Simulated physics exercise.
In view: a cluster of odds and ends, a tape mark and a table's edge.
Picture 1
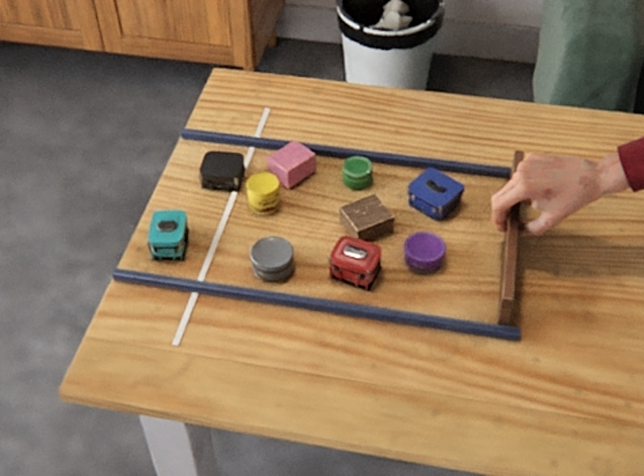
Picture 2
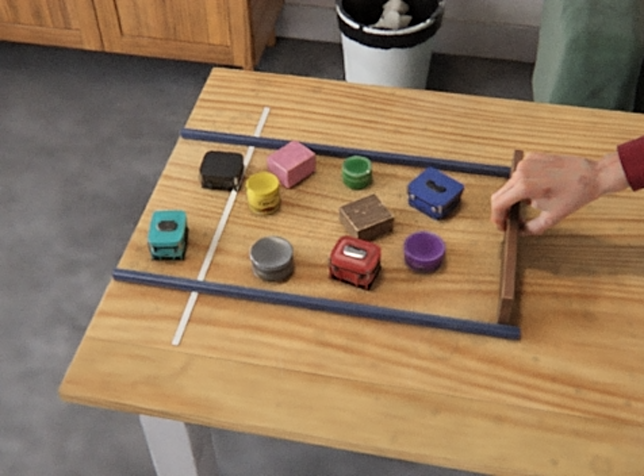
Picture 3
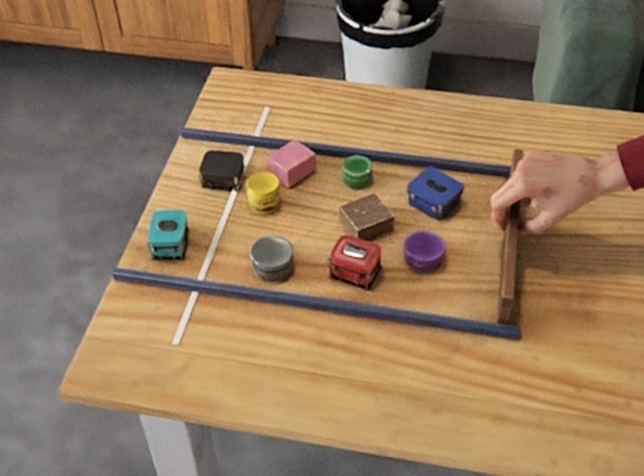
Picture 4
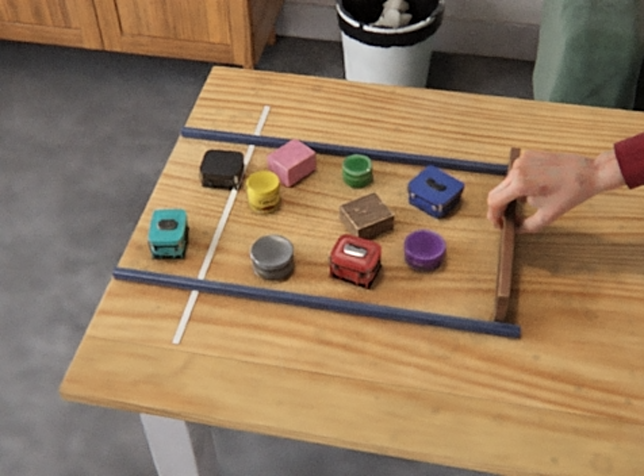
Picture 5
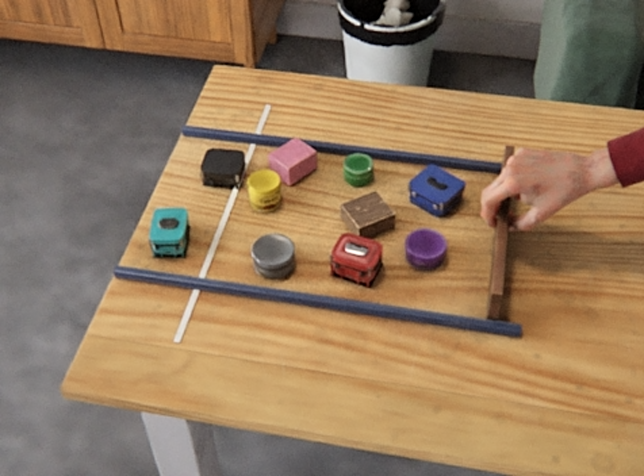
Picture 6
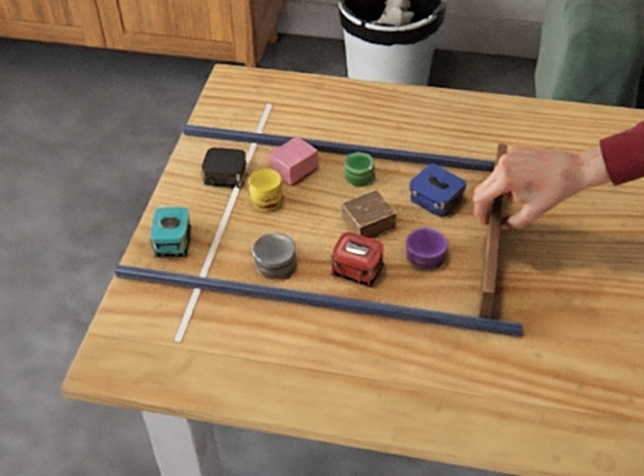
A wooden board, held by a hand at the right, slid slightly left between two blue rails, while the small colourful cases and tubs scattered around the white tape line stayed where they were.
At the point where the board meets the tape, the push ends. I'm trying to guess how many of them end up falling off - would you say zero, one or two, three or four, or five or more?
I reckon the number that spills over the end lands at one or two.
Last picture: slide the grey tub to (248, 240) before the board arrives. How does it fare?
From that start the object is safe.
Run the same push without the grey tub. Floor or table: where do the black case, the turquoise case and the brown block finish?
So: The black case goes down, the turquoise case does not drop, the brown block does not drop.
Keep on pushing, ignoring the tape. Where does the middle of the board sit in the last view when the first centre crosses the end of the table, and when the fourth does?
First: Around (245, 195). Next: Around (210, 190).
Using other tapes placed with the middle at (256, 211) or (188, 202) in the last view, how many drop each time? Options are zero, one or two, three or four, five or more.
First spot, none at all; second spot, five or more.
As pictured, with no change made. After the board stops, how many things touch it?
At rest, 4 are in contact.
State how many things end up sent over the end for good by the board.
It comes to 2.
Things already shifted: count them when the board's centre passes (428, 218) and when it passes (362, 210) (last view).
At that stage 2; at the next, 6.
Soon after, none off yet; turquoise case at rest near (171, 232); black case at rest near (225, 168); yellow tub at rest near (266, 190).
Then, none off yet; turquoise case at rest near (171, 232); black case moving near (216, 170); yellow tub moved a little near (252, 182).
By the end, the number that fall off is one or two; fallen, black case and turquoise case.
